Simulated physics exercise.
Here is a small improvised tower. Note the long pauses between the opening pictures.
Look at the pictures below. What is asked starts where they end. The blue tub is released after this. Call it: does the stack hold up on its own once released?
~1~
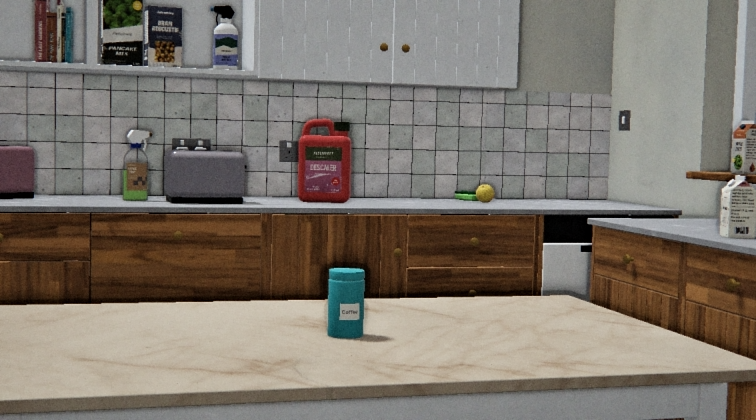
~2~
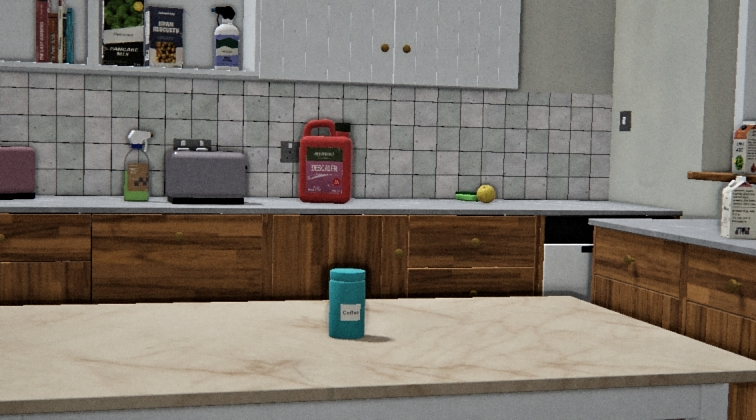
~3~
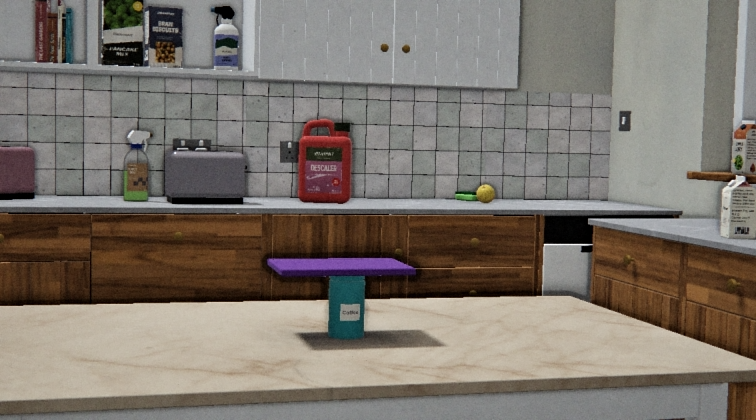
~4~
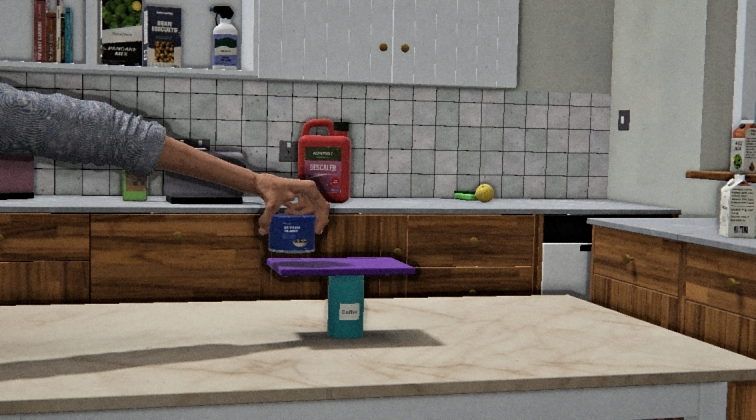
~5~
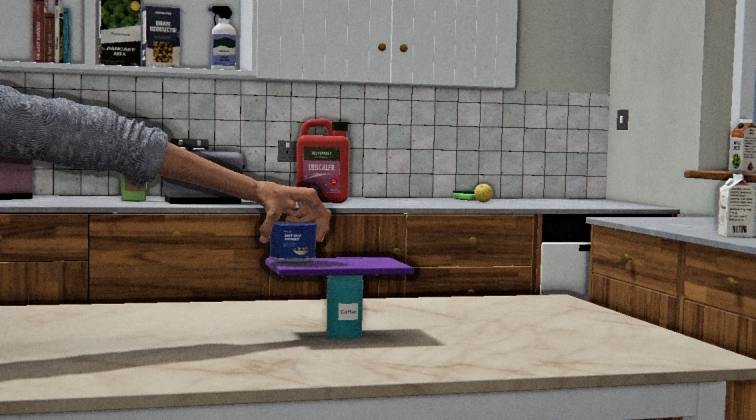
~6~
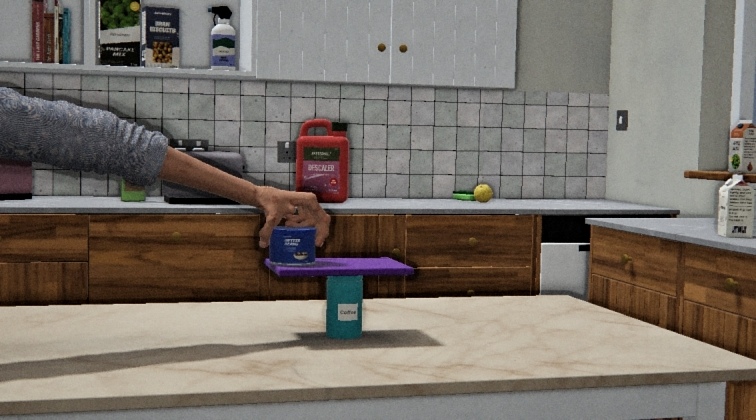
Does not hold.
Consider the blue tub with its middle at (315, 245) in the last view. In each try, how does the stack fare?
What happens next is that it goes down.
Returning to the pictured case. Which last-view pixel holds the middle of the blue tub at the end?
At about (245, 315).
Then, 0.30 s past the last view, blue tub now fallen; purple lid rocked 37° from its first pose.
Then, 0.50 s past the last view, purple lid rocked 75° from its first pose.
Then, 0.90 s past the last view, purple lid now fallen.
Finally, fallen, purple lid and blue tub; turquoise jar still in place. Final places as the last picture's camera would see them, blue tub near (244, 315). The stack comes apart.
